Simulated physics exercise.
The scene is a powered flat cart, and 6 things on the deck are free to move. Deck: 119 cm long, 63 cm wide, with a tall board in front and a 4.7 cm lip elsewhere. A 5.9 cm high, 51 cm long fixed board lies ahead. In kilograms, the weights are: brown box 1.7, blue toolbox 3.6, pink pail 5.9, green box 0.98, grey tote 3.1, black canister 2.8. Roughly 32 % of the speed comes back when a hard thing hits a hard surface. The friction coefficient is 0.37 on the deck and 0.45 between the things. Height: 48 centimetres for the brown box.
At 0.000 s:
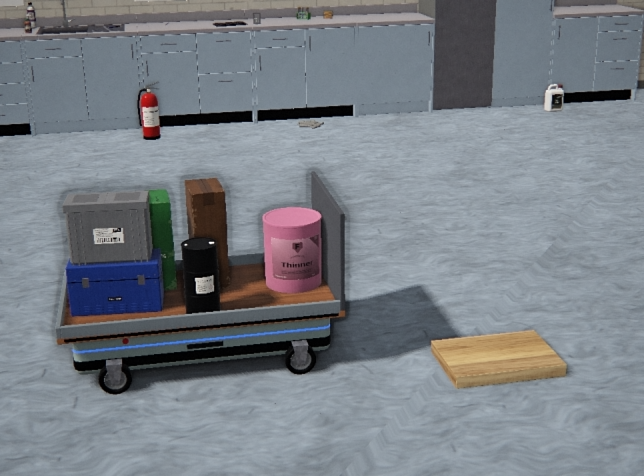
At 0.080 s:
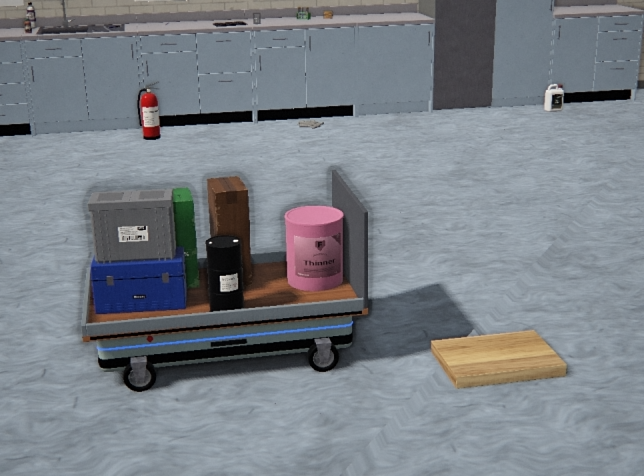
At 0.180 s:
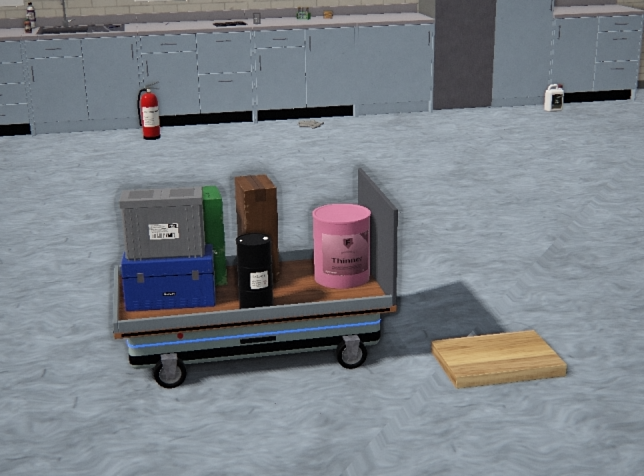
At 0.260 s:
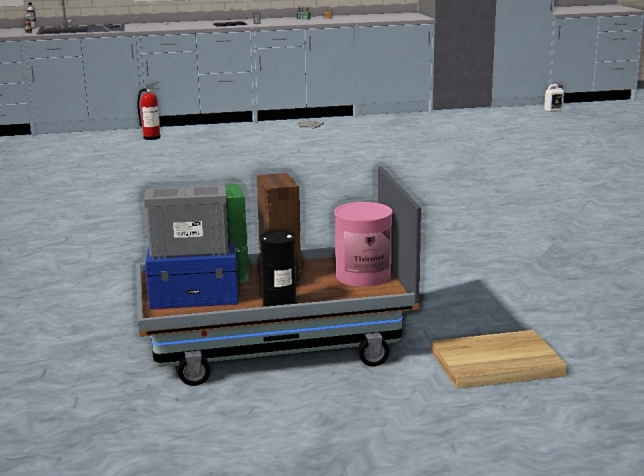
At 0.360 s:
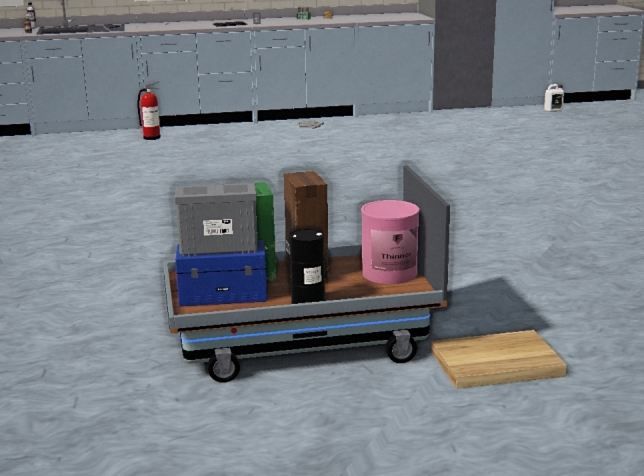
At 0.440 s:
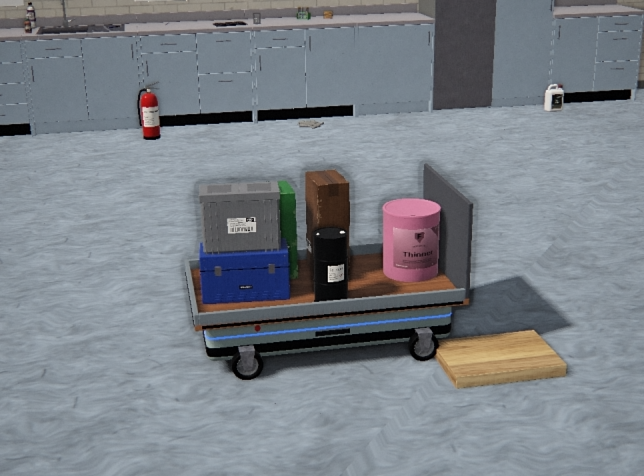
A flat cart loaded with boxes, a blue toolbox, a grey tote, a black canister and a pink pail rolled steadily right across the floor, drawing close to a wooden slab while its load stayed in place.
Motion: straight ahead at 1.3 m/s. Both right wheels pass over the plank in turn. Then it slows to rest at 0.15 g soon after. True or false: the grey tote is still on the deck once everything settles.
True.
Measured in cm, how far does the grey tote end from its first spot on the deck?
Net shift near 34 cm.
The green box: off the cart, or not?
When everything stops, the green box is out of bounds.
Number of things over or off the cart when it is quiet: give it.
The number is 3.
After 1.24 s, cart 161 cm along; grey tote 12° off upright near (463, 177); black canister 34° off upright; blue toolbox 13° off upright.
After 1.94 s, cart 248 cm along; green box now off the cart; grey tote 74° off upright near (604, 199); black canister 54° off upright.
In the end (3.3 s), off the cart, green box; toppled on the deck, grey tote and black canister; not toppled but over 10 cm from the start, brown box; the other 2 under 10 cm from the start.
